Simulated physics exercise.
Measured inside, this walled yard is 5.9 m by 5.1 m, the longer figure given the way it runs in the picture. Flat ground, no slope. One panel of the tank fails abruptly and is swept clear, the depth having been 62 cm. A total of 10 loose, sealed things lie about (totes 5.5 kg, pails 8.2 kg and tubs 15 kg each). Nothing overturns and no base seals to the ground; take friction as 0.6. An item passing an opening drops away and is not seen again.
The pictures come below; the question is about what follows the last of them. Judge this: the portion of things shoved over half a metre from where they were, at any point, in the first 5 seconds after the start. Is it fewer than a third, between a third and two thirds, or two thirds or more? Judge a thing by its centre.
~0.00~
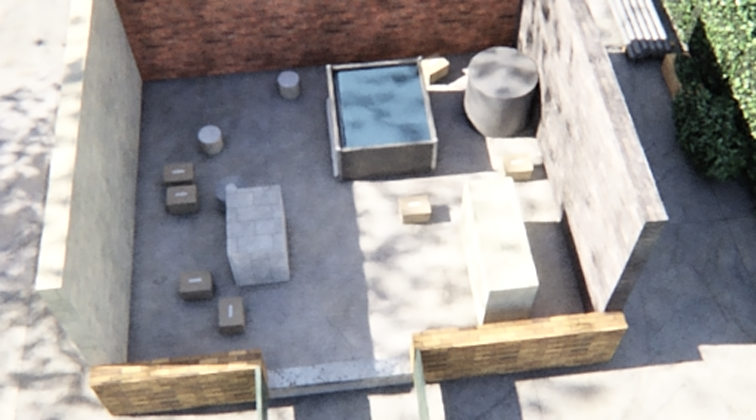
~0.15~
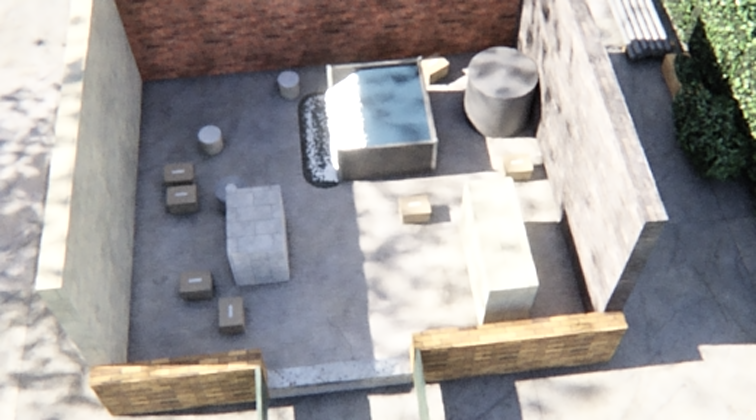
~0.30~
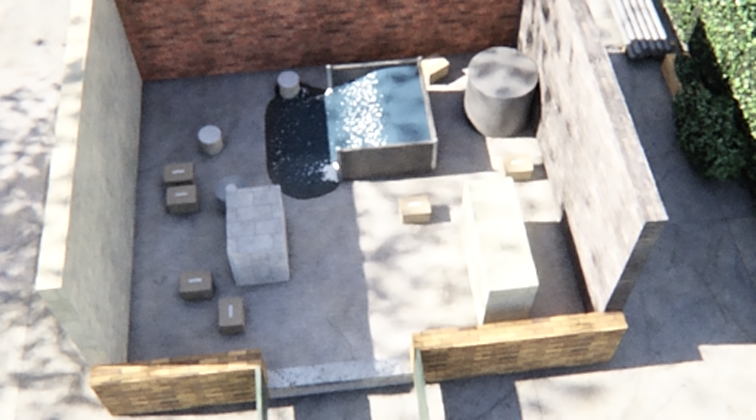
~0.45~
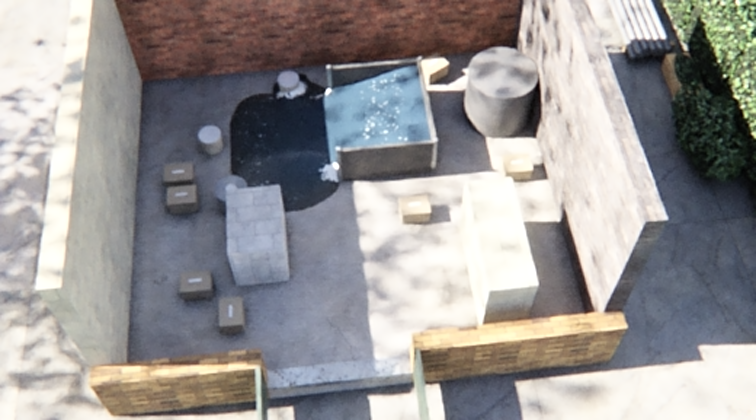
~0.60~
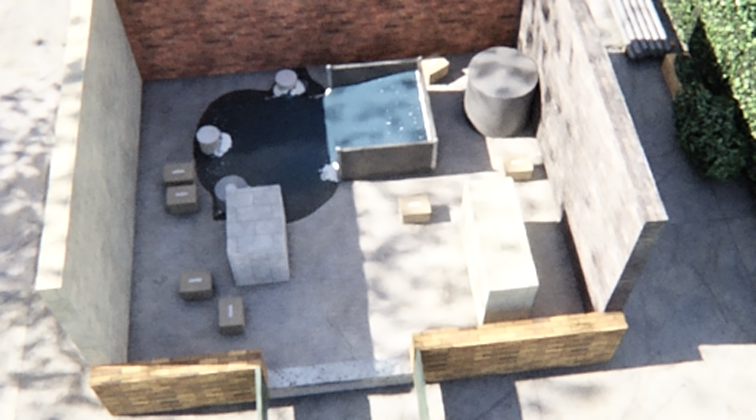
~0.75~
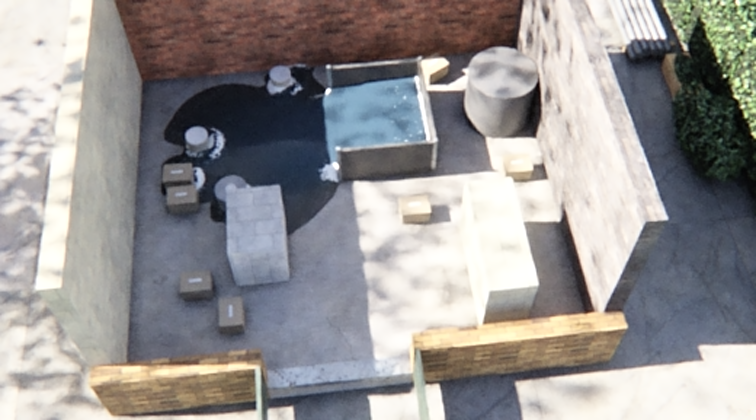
It reaches two thirds.
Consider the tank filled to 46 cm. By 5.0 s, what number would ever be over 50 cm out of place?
The answer would then be 5.
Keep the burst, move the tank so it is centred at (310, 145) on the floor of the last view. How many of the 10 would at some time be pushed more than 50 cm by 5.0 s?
Result: 8.
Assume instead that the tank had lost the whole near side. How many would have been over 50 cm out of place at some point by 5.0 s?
So the tally would be 1.
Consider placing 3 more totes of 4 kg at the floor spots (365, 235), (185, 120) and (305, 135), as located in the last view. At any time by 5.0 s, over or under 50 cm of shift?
First falls shy, second exceeds it, third exceeds it.
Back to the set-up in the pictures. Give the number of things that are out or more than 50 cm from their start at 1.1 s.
It comes to 1.
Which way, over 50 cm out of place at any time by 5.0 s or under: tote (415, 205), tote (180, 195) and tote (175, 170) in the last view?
Well, in that order it's not reaching it, topping it, topping it.
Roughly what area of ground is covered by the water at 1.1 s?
Some 10.0 m2 of it.
After 1.1 s 1 of 10 are over 50 cm from their spots; 0 afloat.
After 2.2 s 4 of 10 are over 50 cm from their spots; 5 afloat.
After 3.5 s 6 of 10 are over 50 cm from their spots; 3 afloat.
After 5.0 s 7 of 10 are over 50 cm from their spots, and 7 have been at some point; 3 afloat.
